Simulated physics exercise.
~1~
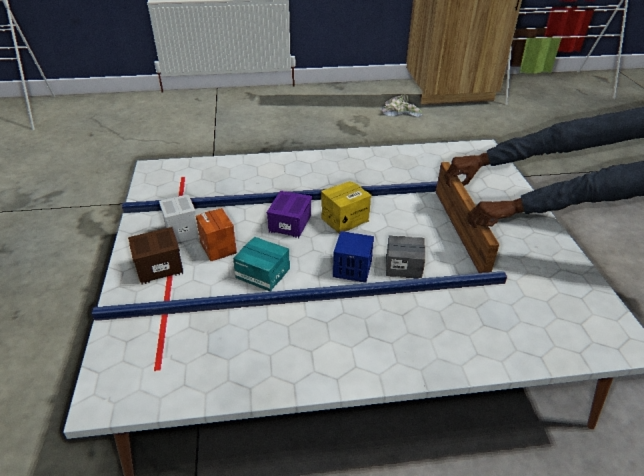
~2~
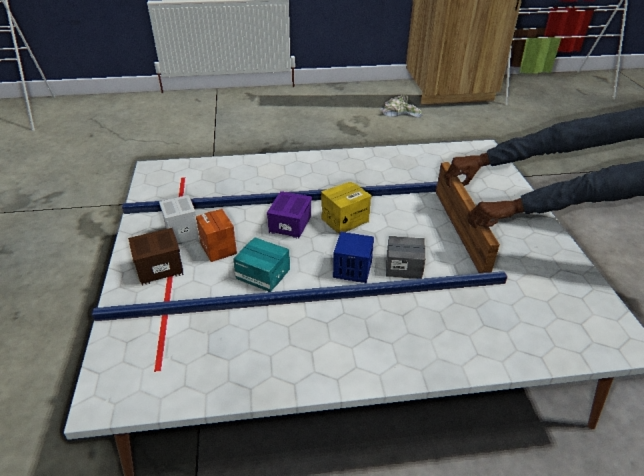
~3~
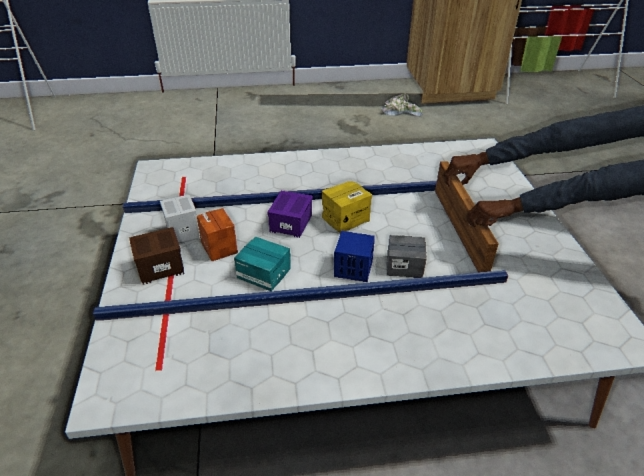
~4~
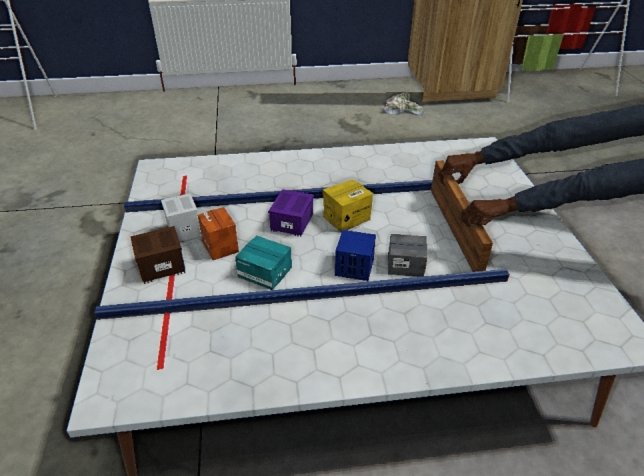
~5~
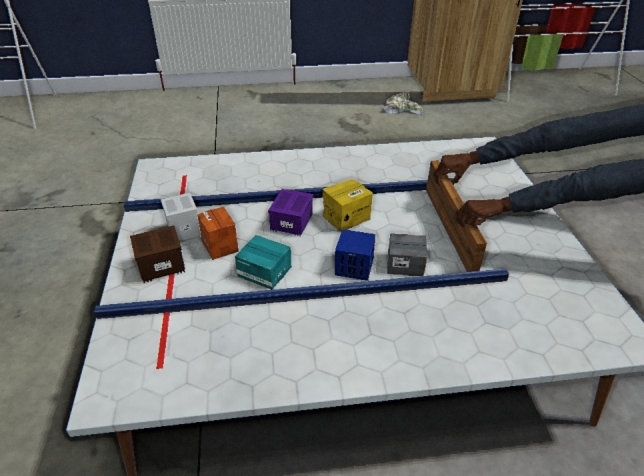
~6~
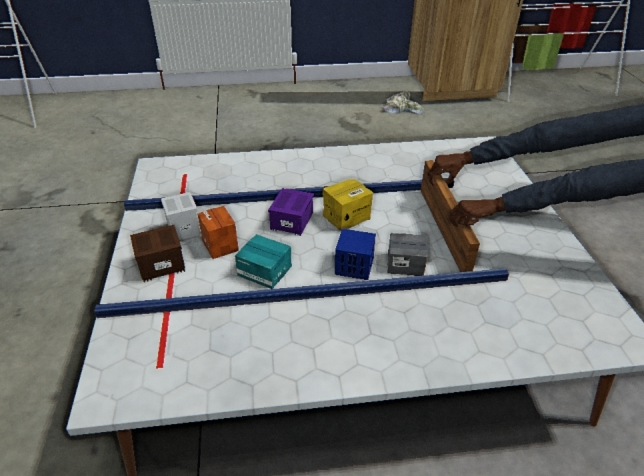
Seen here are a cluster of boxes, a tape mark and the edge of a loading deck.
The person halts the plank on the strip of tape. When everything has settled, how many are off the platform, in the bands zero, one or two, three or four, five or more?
Off the platform: Three or four.
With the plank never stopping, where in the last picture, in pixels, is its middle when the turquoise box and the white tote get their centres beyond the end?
Roughly (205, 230); roughly (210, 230).
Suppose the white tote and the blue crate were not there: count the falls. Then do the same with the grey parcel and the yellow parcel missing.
1 for the first case, 1 for the second.
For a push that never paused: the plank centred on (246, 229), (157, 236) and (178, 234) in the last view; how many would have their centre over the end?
Taking the three positions in turn, the counts come to 0, 5 and 3.
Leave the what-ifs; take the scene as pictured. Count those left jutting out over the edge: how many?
In total, 2 of them.
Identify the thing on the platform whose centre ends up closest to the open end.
That's the purple tote.
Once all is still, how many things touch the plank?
It touches 3.
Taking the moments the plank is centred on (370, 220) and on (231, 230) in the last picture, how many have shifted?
The count is 3 at the first point and 8 at the second.
Early on, none off yet; brown tote at rest near (159, 253); white tote at rest near (182, 218); orange parcel at rest near (218, 232).
A while later, none off yet; brown tote at rest near (159, 253); white tote at rest near (182, 218); orange parcel travelled a little near (214, 233).
Further along, none off yet; brown tote travelled about its own width near (106, 251); white tote travelled about its own width near (138, 221); orange parcel travelled a little near (205, 234).
Finally, the number that fall off is three or four; lost, turquoise box, white tote and brown tote.
